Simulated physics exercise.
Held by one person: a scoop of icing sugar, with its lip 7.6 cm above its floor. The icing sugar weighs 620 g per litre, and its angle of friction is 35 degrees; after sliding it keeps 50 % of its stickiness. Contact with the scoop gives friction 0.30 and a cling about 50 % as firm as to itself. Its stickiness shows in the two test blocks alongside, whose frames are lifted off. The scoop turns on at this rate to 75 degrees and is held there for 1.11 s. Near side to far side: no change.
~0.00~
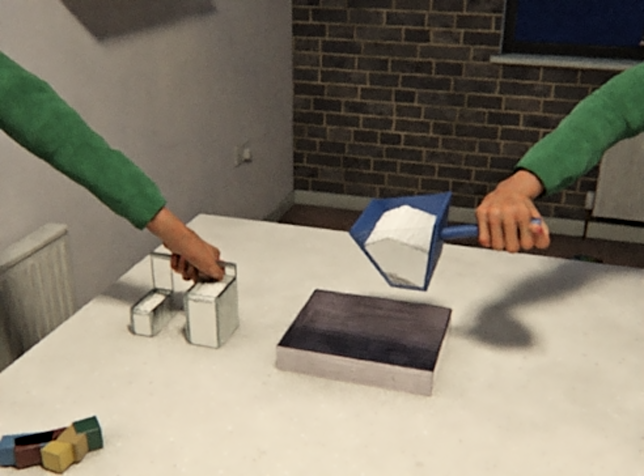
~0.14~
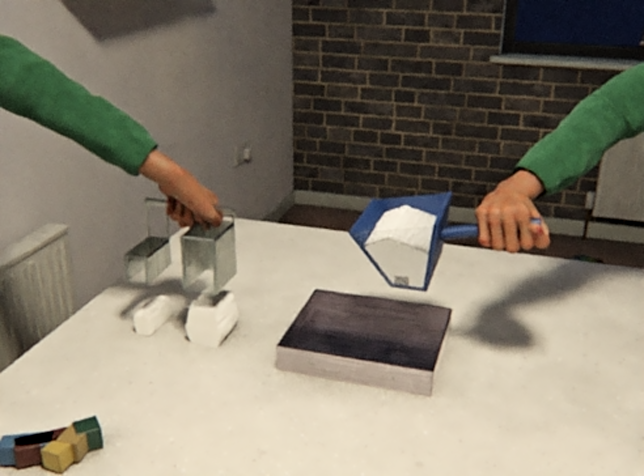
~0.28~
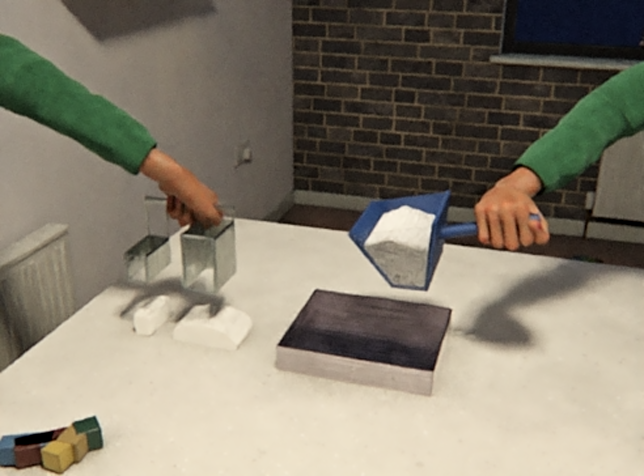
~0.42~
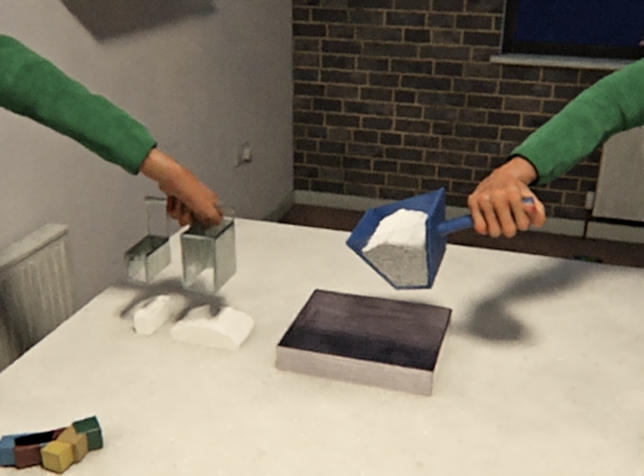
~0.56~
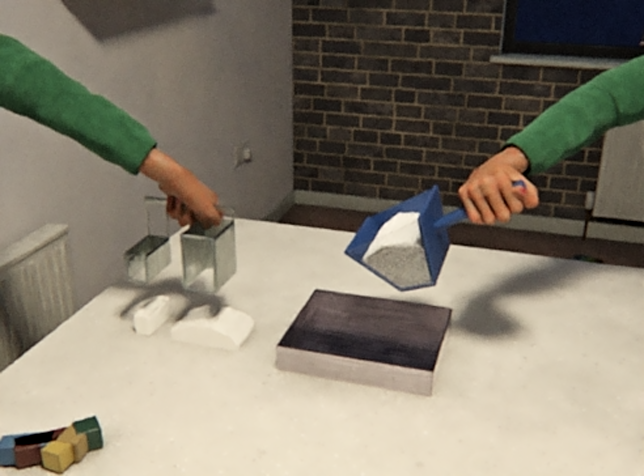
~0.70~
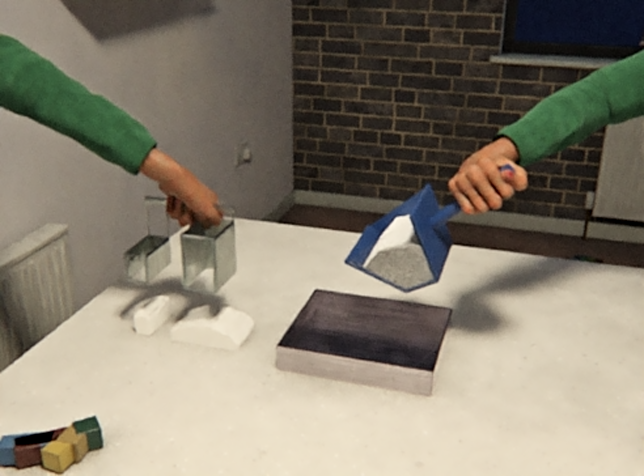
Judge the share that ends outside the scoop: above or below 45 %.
It ends up in excess of 45 percent.
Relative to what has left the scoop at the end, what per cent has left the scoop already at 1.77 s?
I'd put it near 70 %.
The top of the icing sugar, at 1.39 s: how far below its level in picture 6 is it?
By my estimate, near 1.5 cm.
By 1.02 s, the scoop is at 50 degrees and 0 % has left it.
By 1.39 s, the scoop is at 73 degrees and 0 % has left it.
By 1.77 s, the scoop is at 75 degrees and 72 % has left it.
By 2.14 s, the scoop is at 75 degrees and 100 % has left it.
By 2.34 s, at the end, the scoop is at 75 degrees and 100 % has left it.
